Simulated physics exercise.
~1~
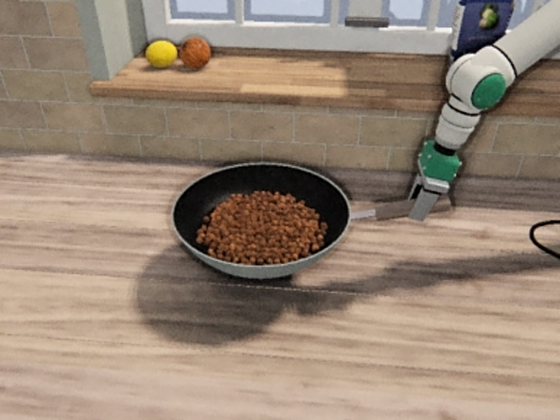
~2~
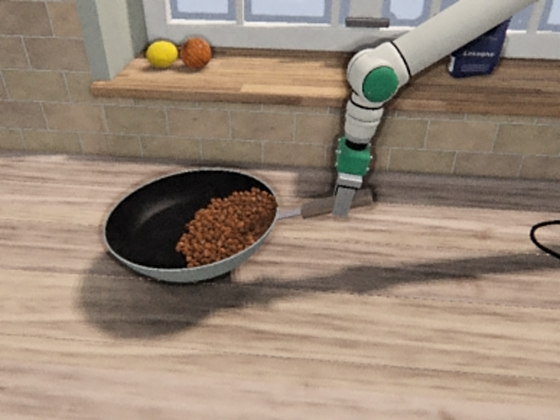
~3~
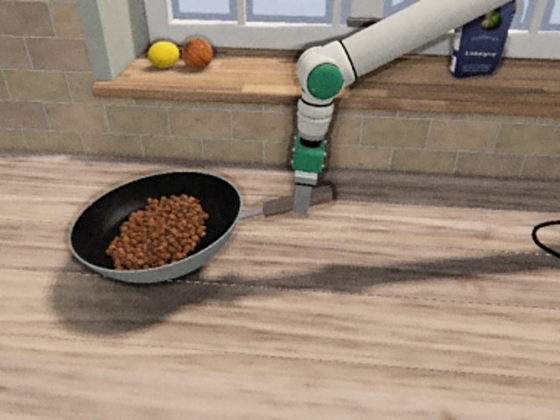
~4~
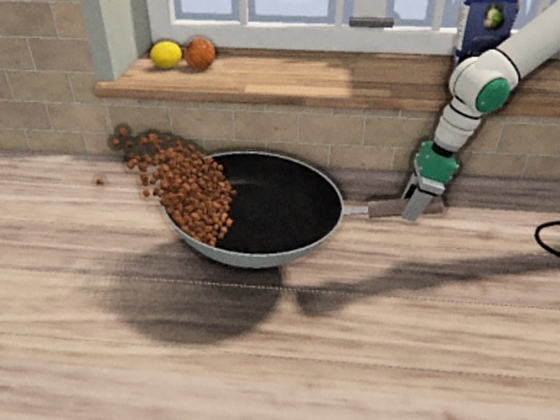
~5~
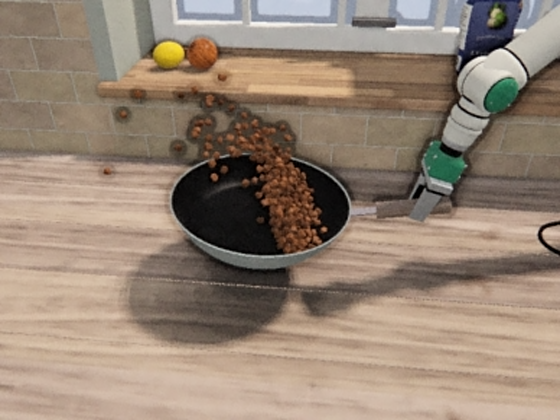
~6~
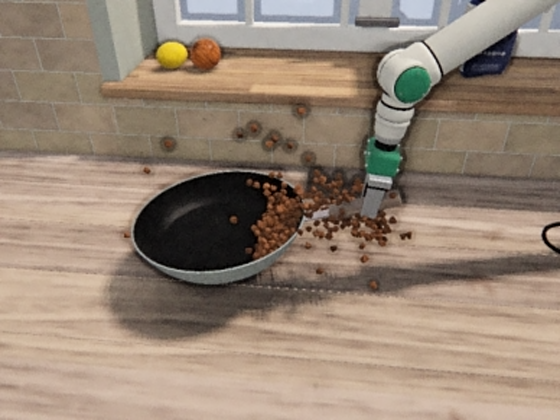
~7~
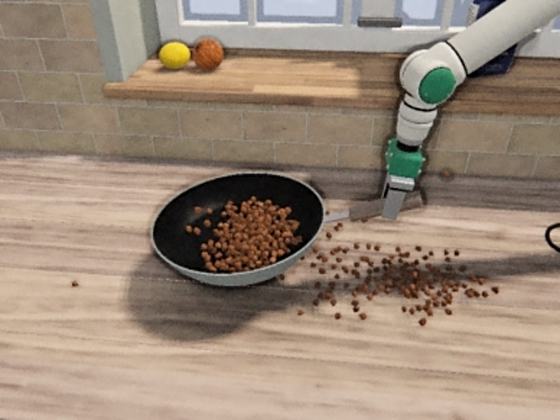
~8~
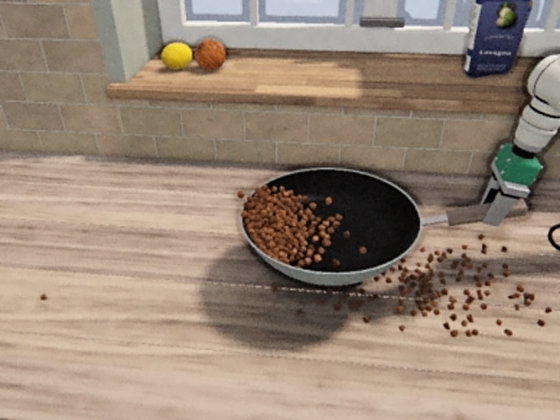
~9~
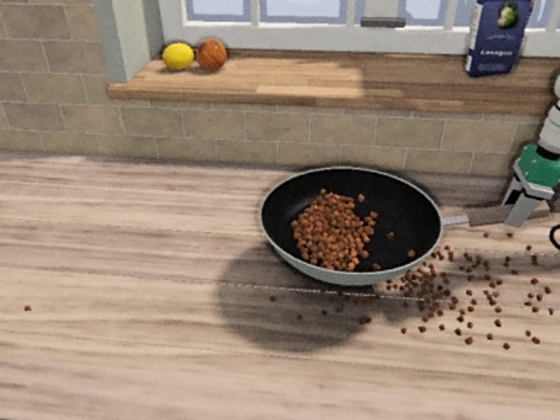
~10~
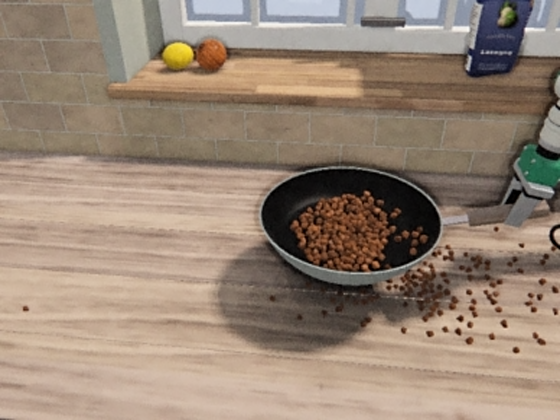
A white and green robot arm holds a dark frying pan by its handle above a pale wooden counter, seen from slightly above, with a lemon and an orange on the windowsill behind. The pan, heaped with small brown pellets, slides left, then is pulled sharply right, and the pellets surge over its left rim and into the air. As the pan moves left again, many fly over the handle side and scatter on the counter. The arm draws the pan right once more and stops, with over half the pellets still inside and the rest strewn mostly near the handle.
